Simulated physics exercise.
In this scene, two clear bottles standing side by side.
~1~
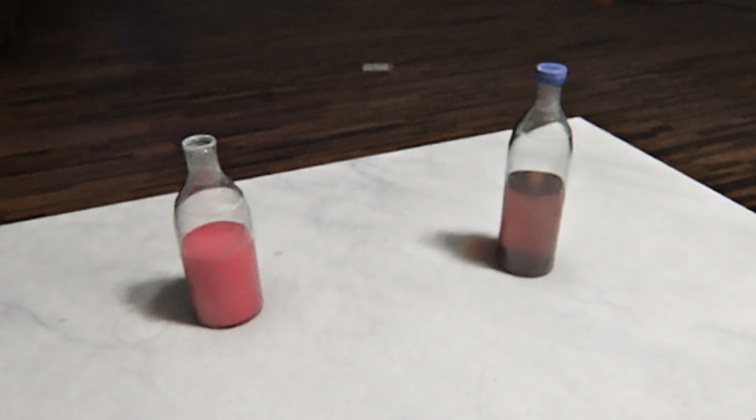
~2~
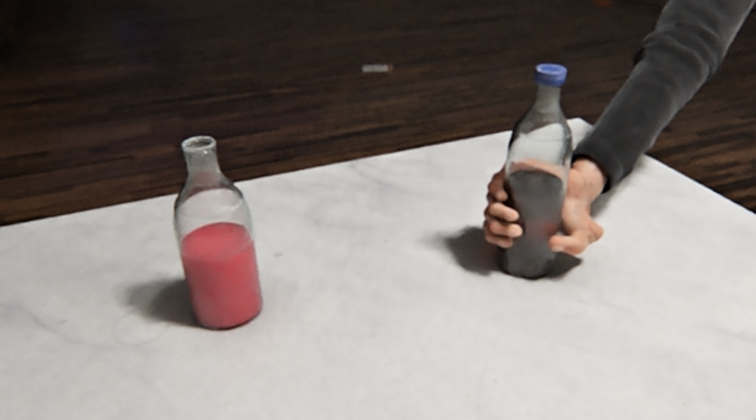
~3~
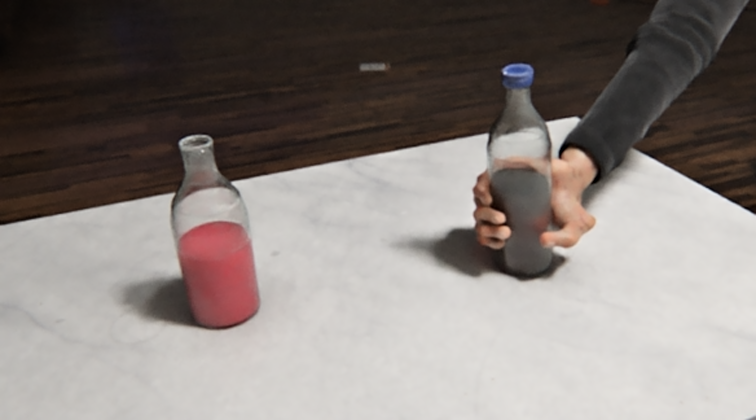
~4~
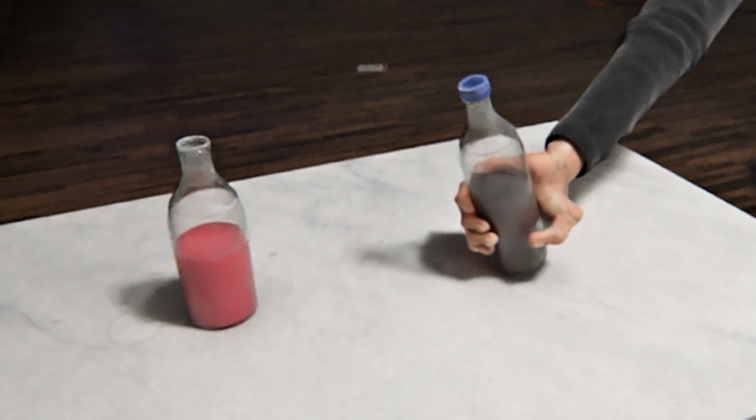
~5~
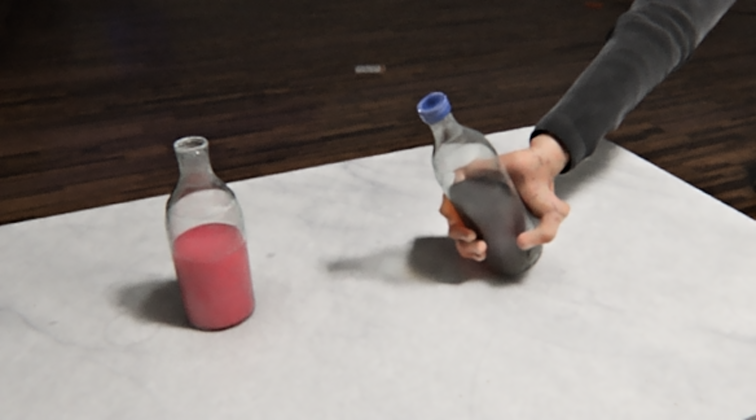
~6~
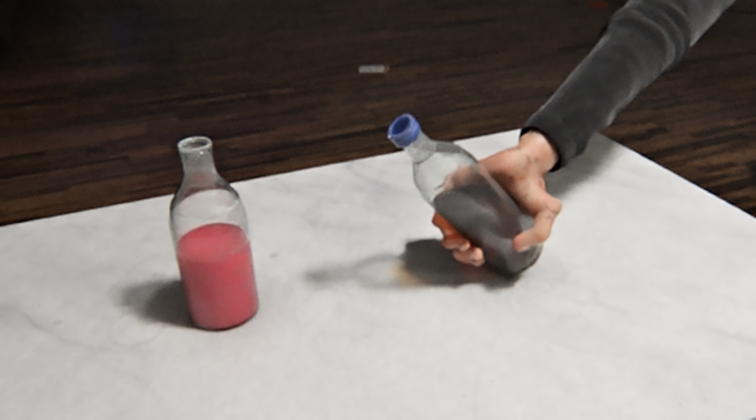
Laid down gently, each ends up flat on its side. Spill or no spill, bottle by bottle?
Left: Spill, right: No spill.
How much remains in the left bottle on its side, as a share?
Retained: Near 50 per cent.
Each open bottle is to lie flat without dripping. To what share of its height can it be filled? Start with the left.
Fill limits, in order: Roughly 22 % and 26 %.
Shortly, the right bottle is nearly down; right bottle, no leak.
Then, the right bottle lies flat; right bottle, no leak.
At the finish, both lie flat; right bottle, no leak; left bottle, it leaks.
